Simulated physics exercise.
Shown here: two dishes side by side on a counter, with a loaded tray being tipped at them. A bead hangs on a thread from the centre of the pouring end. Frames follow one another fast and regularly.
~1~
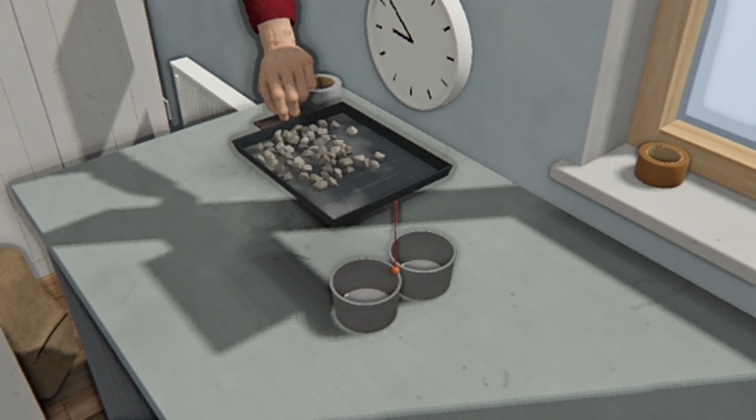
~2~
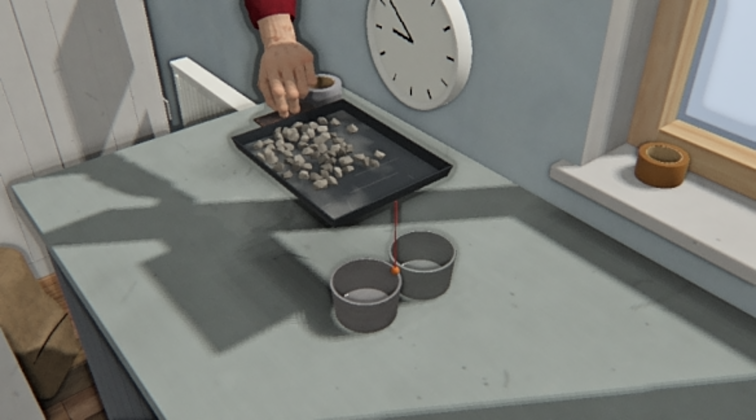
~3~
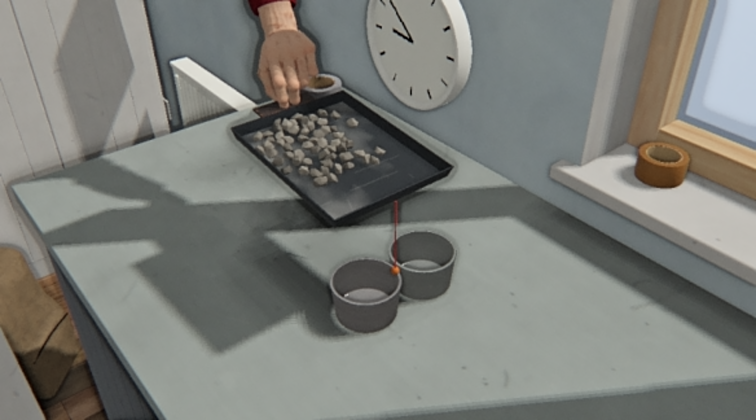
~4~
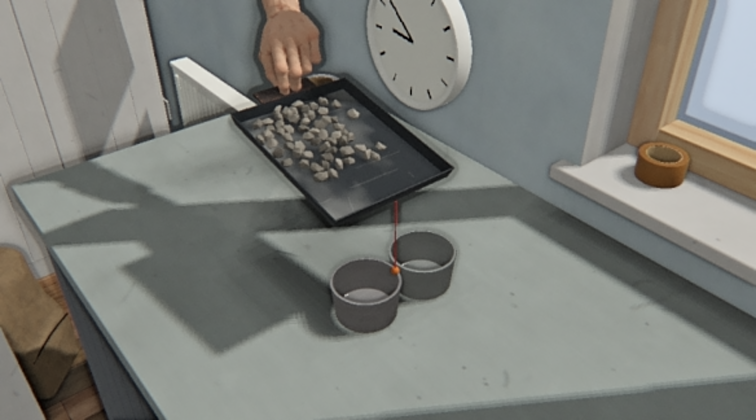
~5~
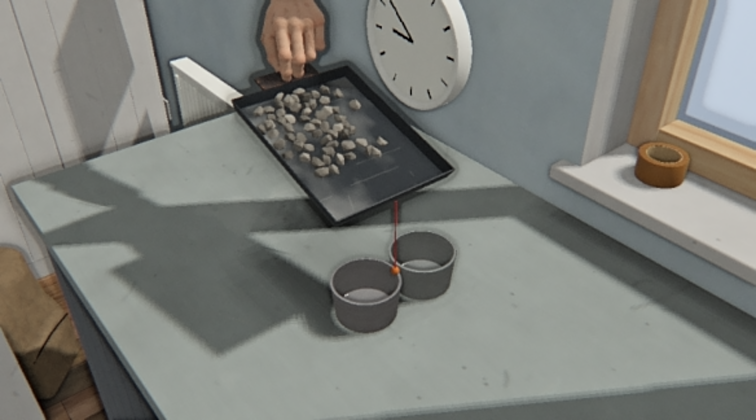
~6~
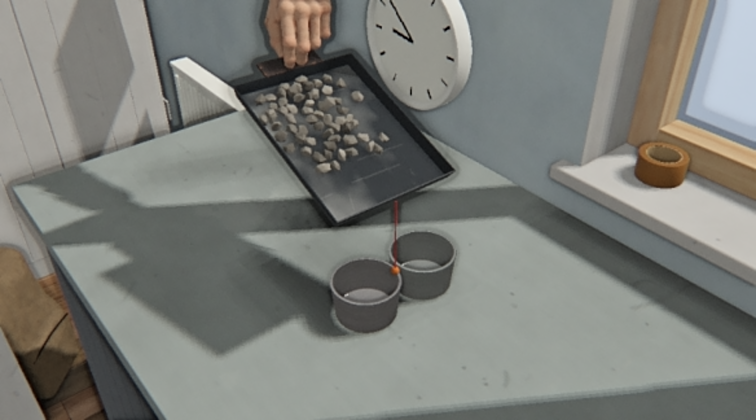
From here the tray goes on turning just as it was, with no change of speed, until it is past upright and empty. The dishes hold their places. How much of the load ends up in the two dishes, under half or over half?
Under half.
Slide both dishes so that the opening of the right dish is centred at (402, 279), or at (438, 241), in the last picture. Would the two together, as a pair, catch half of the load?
Well, the minor share the first time and the minor share the second time.
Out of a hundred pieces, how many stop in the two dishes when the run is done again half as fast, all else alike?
About 0 in a hundred.
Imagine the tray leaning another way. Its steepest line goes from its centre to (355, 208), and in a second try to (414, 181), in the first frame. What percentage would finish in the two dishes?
10 % and 40 %.
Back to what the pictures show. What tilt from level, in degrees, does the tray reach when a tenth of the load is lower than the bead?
Roughly 75 degrees.
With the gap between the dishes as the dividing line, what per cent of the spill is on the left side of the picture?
Share on the left: Near 10 %.
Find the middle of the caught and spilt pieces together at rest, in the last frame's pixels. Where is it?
Around (449, 347).
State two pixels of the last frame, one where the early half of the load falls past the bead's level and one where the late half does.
Initially about (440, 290); subsequently about (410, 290).
Soon, tray tipped steeply; most on the tray; about a quarter in the air.
A while on, tray tipped past a quarter turn; a small part on the tray; most outside both; about a quarter in the air.
Towards the end, tray tipped past a quarter turn; all outside both.
Finally, tray tipped past a quarter turn; none in the left dish; none in the right dish; all outside both.
